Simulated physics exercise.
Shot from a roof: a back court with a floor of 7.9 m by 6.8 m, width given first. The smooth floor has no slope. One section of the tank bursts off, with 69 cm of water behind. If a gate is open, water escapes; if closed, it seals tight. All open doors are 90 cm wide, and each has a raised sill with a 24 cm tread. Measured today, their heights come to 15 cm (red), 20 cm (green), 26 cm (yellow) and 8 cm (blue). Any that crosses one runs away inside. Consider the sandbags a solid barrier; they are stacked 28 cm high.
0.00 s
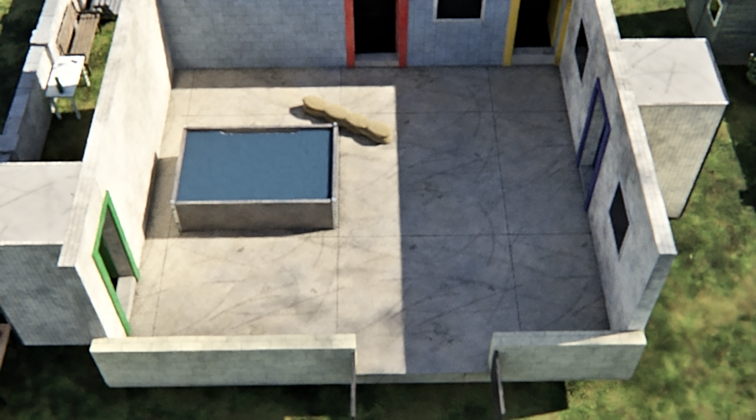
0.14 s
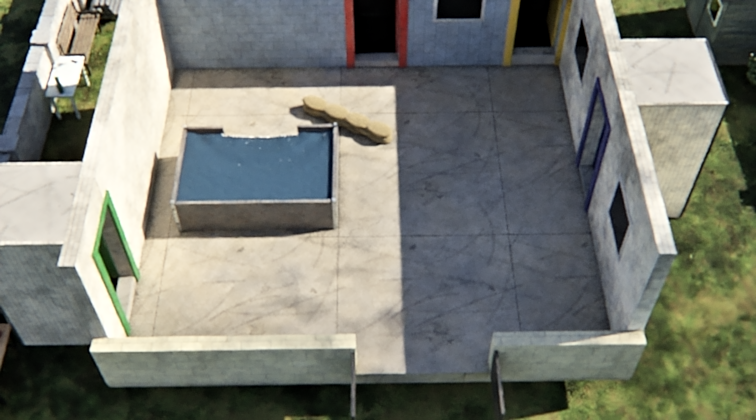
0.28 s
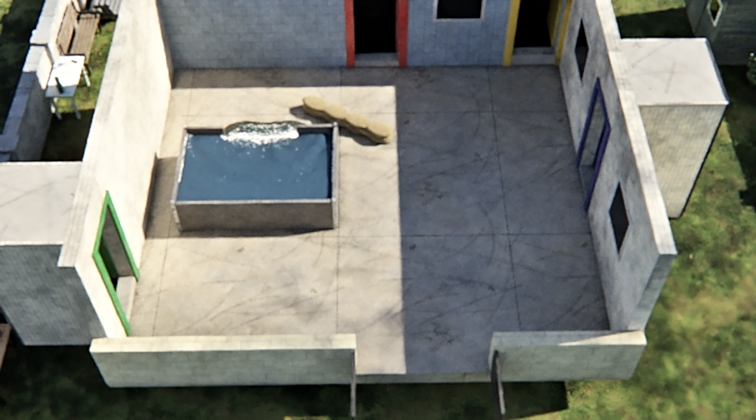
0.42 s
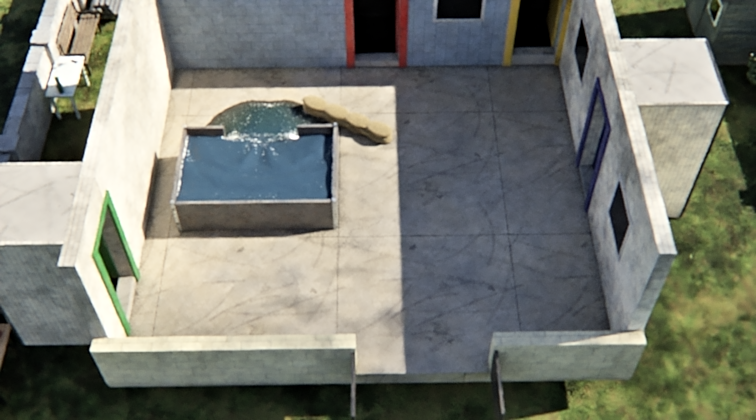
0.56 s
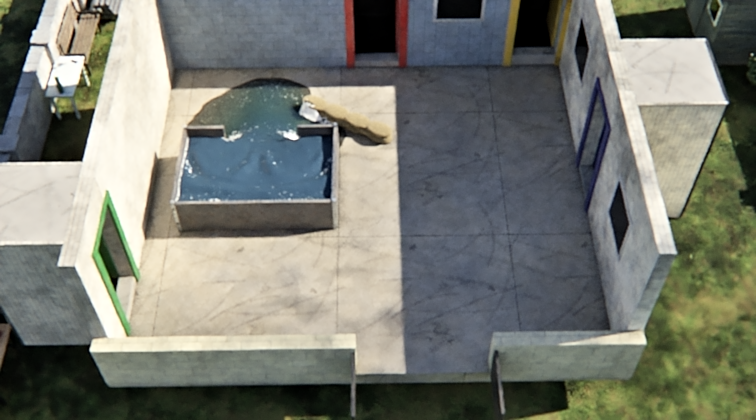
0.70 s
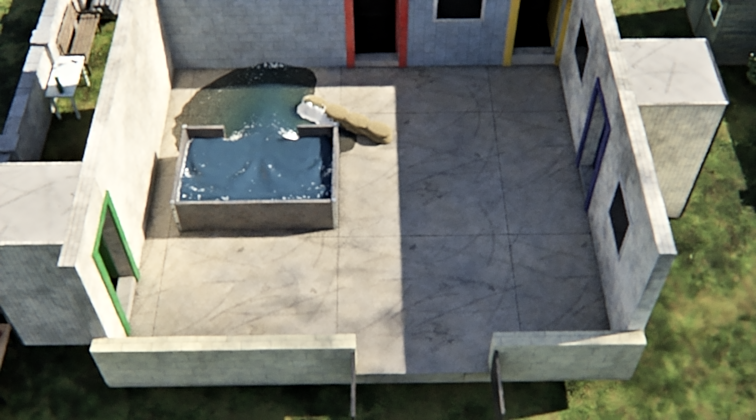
Water in a raised rectangular tank dipped and foamed along its far edge, then poured out through a gap there and spread in a widening dark pool across the pale courtyard floor, washing against the sandbags.
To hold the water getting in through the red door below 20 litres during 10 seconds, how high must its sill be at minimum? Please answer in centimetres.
5.5 cm.
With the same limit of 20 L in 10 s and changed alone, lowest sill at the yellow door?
Door yellow, min height approx. 8.5 cm.
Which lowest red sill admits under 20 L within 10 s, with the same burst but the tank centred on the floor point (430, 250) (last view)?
It must be around 19 cm tall.
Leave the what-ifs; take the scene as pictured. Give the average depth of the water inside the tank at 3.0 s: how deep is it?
Some 29 cm.
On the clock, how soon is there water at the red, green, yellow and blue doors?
The red door at 1.4 s, the green door at 3.6 s, the yellow door at 2.6 s, the blue door at 4.0 s.
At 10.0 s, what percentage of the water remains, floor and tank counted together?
Share still there: Approx. 98 percent.
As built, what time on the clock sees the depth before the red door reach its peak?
About 2.4 seconds.
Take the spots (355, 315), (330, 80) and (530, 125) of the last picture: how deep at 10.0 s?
Depths of roughly 2 cm, 7 cm and 7 cm, in that order.
After 1.4 s water covers 15 % of the floor, deepest (48 cm) near (289, 72); 3 cm at the red door, 0 litres in over its 15 cm sill.
After 3.0 s water covers 40 % of the floor, deepest (34 cm) near (174, 73); 9 cm at the red door, 0 litres in over its 15 cm sill.
After 10.0 s water covers 95 % of the floor, deepest (12 cm) near (564, 300); 5 cm at the red door, 0 litres in over its 15 cm sill.
At the red door as built, the water arrived by 1.4 s and peaked near 10 cm at 2.4 s.
Run again over the same 10 s with other heights there, 32 litres in over 4.5 cm, 12 litres over 6.5 cm. The limit of 20 litres is kept from about 5.5 cm up.
